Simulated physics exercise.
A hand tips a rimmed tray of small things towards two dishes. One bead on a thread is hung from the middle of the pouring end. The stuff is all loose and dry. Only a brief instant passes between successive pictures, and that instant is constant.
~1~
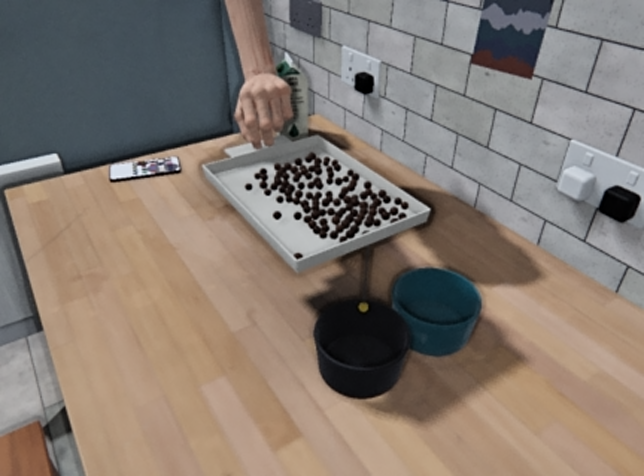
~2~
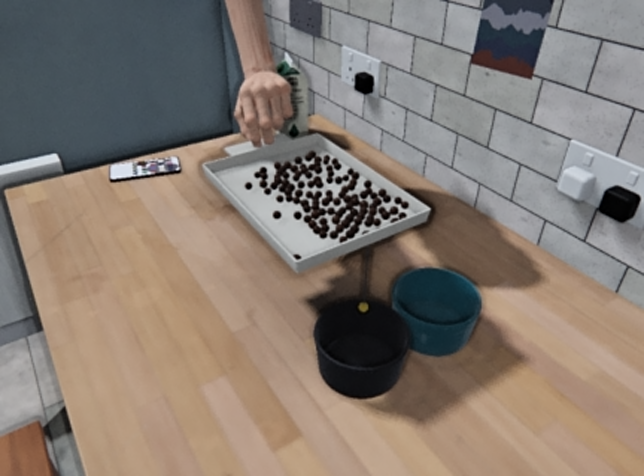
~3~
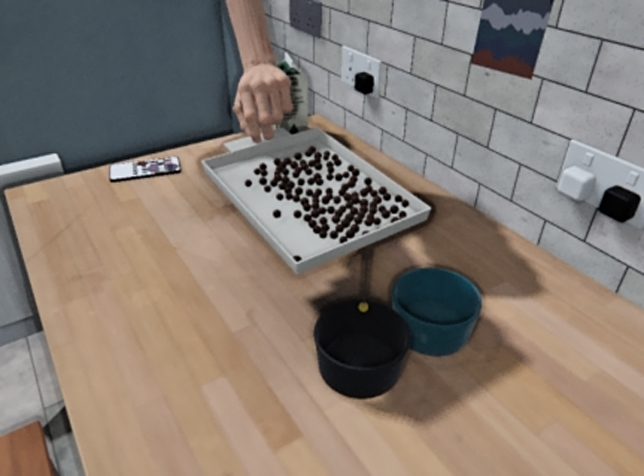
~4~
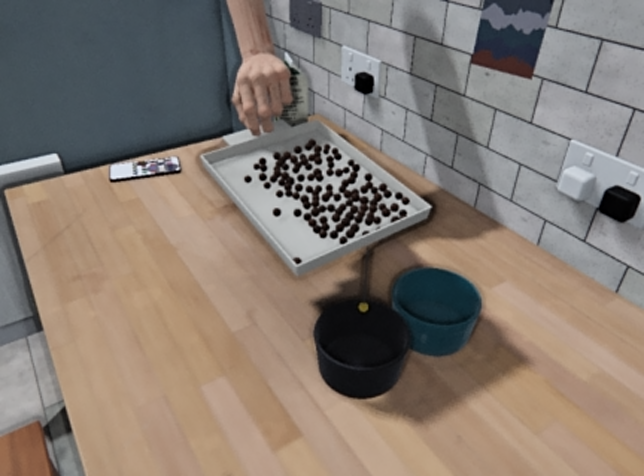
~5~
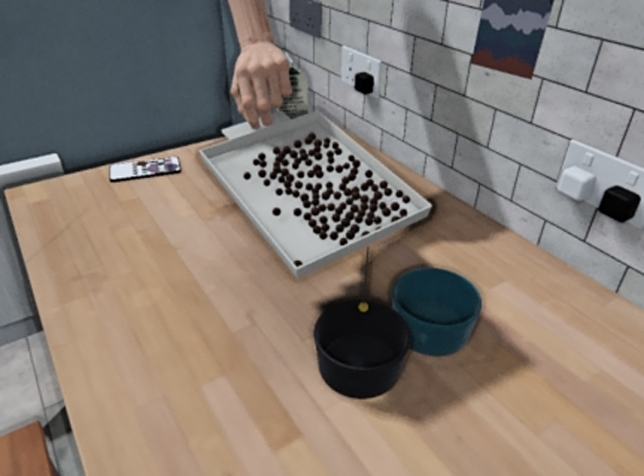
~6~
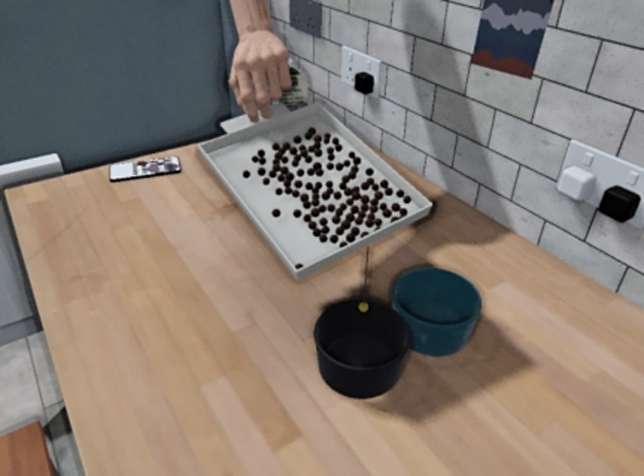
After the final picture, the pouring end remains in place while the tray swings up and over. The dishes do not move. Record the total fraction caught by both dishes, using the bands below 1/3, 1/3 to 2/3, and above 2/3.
What lands in the dishes is going to come short of one third of the load.
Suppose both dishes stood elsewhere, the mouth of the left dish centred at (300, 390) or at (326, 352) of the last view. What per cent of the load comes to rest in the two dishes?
It works out to 40 percent and then 90 percent.
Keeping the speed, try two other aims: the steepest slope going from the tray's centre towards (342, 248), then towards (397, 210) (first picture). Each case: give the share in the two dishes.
In order: About 40, then 80 percent.
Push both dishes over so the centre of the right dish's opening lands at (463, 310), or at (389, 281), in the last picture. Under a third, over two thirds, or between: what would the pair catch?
First: Under a third; second: The middle third.
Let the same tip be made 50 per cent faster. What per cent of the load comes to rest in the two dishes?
Close to 20 per cent.
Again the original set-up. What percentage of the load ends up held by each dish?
Left dish about 20 per cent, right dish about 0 per cent.
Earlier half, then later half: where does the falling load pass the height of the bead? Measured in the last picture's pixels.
Roughly (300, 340) first, then roughly (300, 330).
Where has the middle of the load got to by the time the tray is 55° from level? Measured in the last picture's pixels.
Roughly at (323, 222).
Soon, tray tipped steeply; nearly all on the tray; a stray few outside both; a stray few in the air.
A while on, tray tipped right over; about half on the tray; a stray few in the left dish; about a quarter outside both; about a quarter in the air.
Towards the end, tray tipped past a quarter turn; about a quarter in the left dish; most outside both.
Finally, tray tipped past a quarter turn; about a quarter in the left dish; none in the right dish; most outside both.
